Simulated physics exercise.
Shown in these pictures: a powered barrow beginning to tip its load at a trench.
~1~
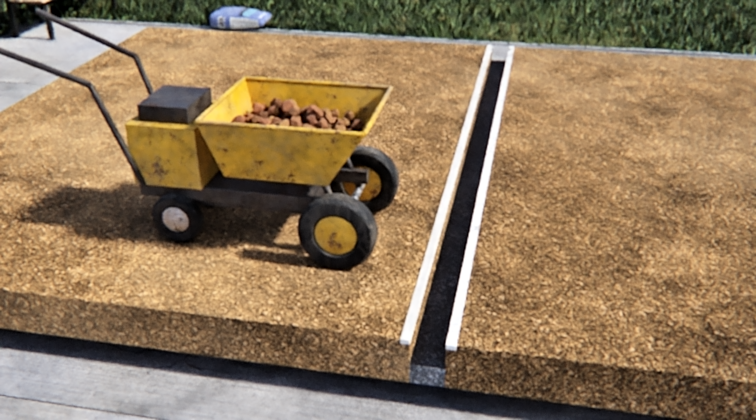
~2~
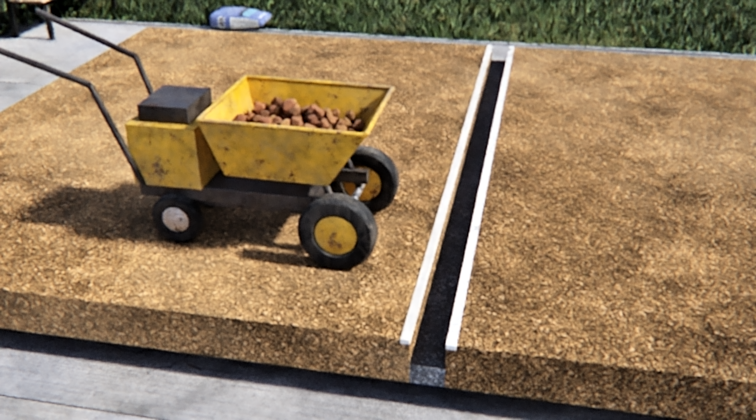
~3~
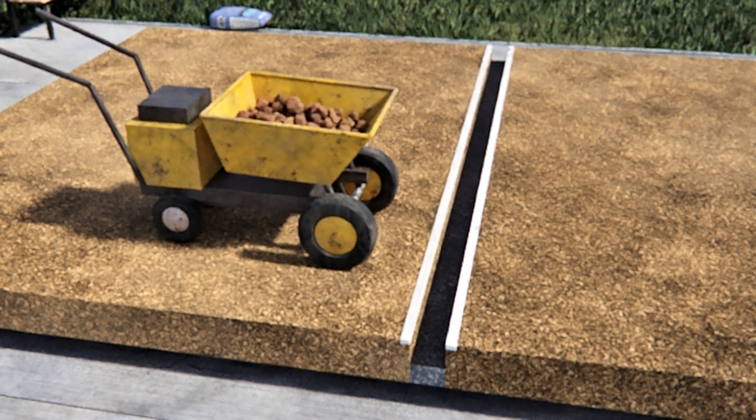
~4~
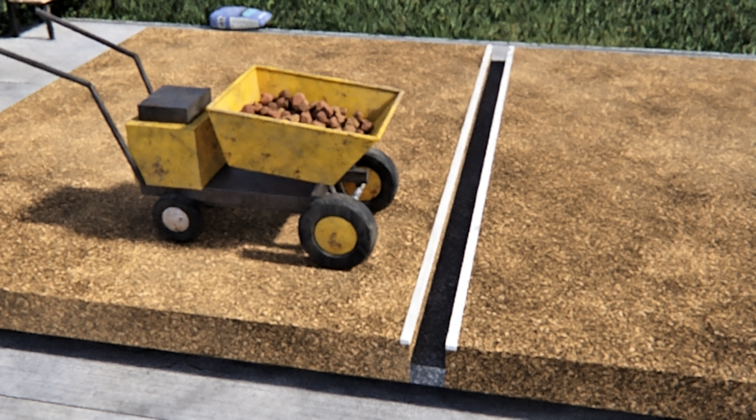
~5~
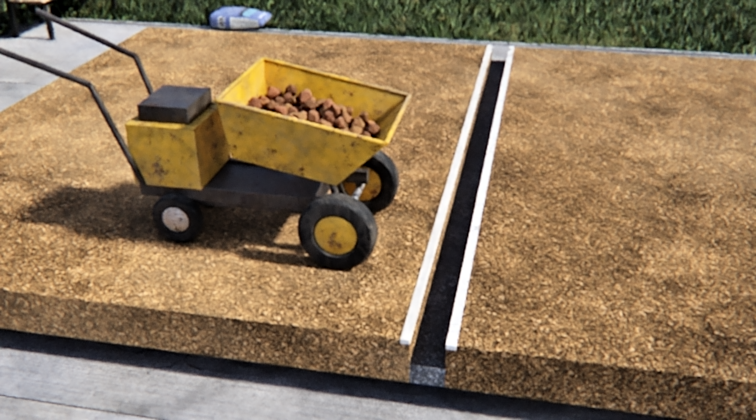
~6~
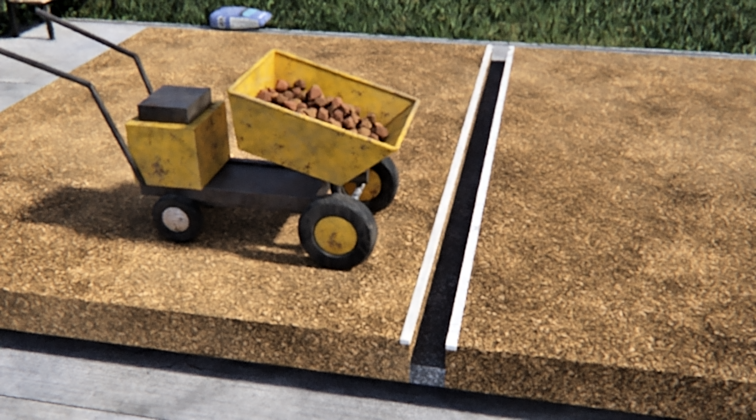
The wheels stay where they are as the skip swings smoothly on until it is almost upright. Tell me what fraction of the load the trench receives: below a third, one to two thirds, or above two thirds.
Beneath one third.
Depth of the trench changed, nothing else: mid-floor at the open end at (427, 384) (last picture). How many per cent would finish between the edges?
Something close to 20 per cent.
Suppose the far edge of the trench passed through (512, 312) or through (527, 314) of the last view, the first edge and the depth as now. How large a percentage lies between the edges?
Result, try 1: 90 in a hundred; try 2: 90 in a hundred.
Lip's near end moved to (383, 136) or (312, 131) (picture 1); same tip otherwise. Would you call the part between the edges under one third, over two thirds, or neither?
First spot: Below one third; second spot: One to two thirds.
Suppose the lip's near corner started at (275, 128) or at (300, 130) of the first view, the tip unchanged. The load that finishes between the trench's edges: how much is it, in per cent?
40 per cent, then 50 per cent.
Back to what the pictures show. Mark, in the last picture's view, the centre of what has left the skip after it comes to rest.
About (508, 248).
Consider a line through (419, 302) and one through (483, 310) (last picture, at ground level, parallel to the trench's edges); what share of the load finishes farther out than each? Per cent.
In order, some 100 % then some 60 %.
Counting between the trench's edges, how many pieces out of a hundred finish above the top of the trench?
Roughly 10 in a hundred.
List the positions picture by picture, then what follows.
Lip of the skip near (364, 135), level; top of the load near (288, 124), clay clods; first edge of the trench near (416, 301); far edge near (459, 306), the trench under half as wide as the skip, and about as deep as wide, in the first frame.
Lip of the skip near (365, 135), level; top of the load near (289, 123), in the second frame.
Lip of the skip near (370, 137), tipped barely; top of the load near (292, 121), in the third frame.
Lip of the skip near (377, 140), tipped a little; top of the load near (286, 116), in the fourth frame.
Lip of the skip near (385, 144), tipped a little; top of the load near (281, 111), in the fifth frame.
Lip of the skip near (395, 150), tipped clearly; top of the load near (280, 102); first edge of the trench near (416, 301); far edge near (459, 306), in the sixth frame.
Shortly afterwards, skip tipped steeply; the whole lot in the skip.
Next, skip tipped right over; near two thirds in the skip; only a few in or heaped over the trench; near a quarter beyond it; only a few falling.
Some moments later, skip tipped right over; a little in the skip; a little in or heaped over the trench; the bulk beyond it.
In the end, skip tipped right over; only a few in the skip; near a quarter in or heaped over the trench; the bulk beyond it.
